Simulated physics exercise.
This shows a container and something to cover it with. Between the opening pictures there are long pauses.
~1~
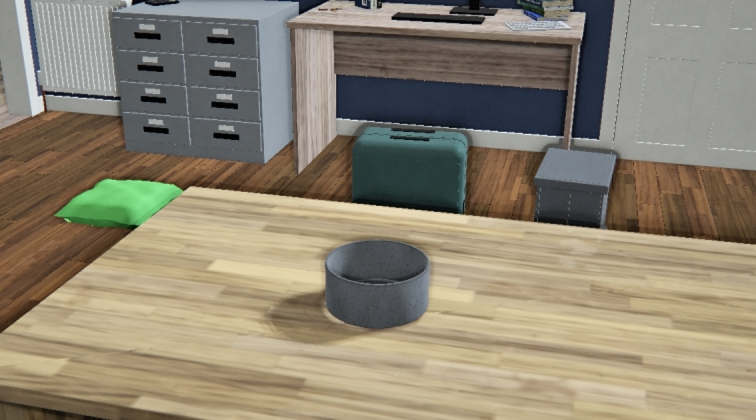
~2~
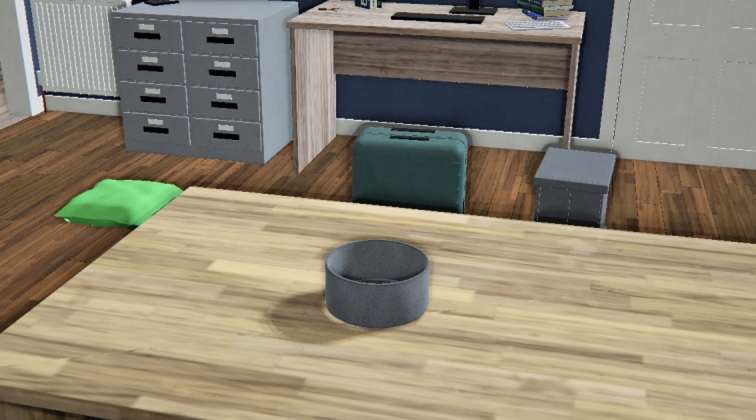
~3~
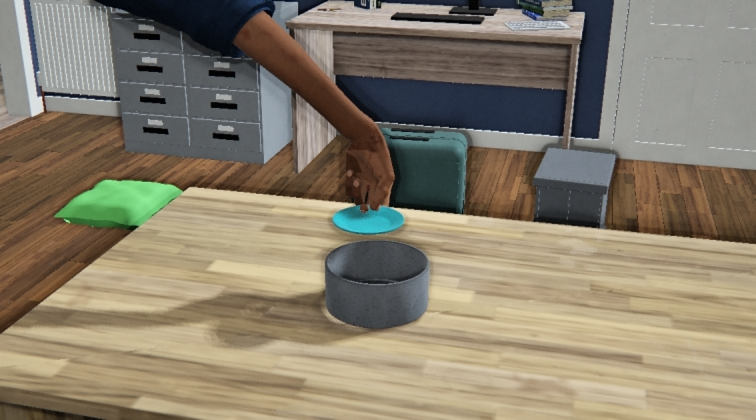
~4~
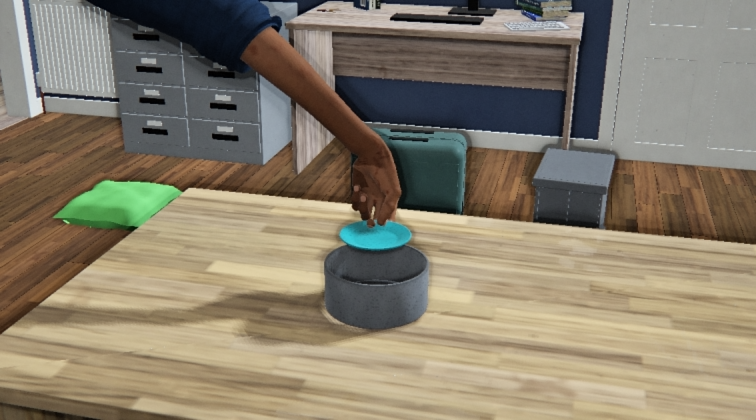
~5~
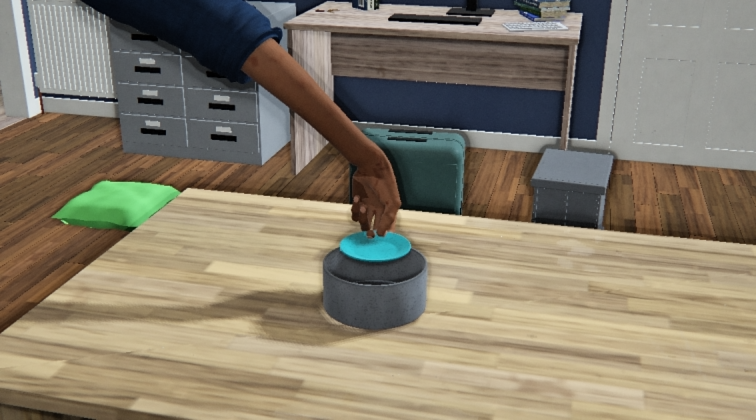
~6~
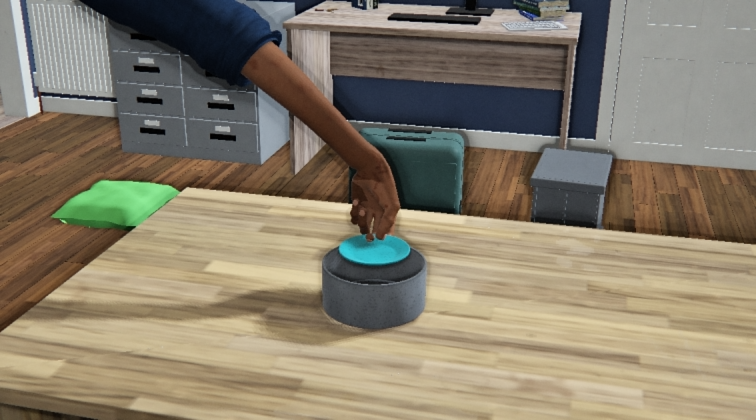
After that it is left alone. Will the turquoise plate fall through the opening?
Yes, it falls through.
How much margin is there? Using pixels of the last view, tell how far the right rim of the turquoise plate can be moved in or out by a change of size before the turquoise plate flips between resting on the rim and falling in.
You'd have to slide it 16 pixels to the right.
Then, 0.16 s after the last picture, turquoise plate falling near (374, 291).
At rest, the turquoise plate falls in, near (374, 298).
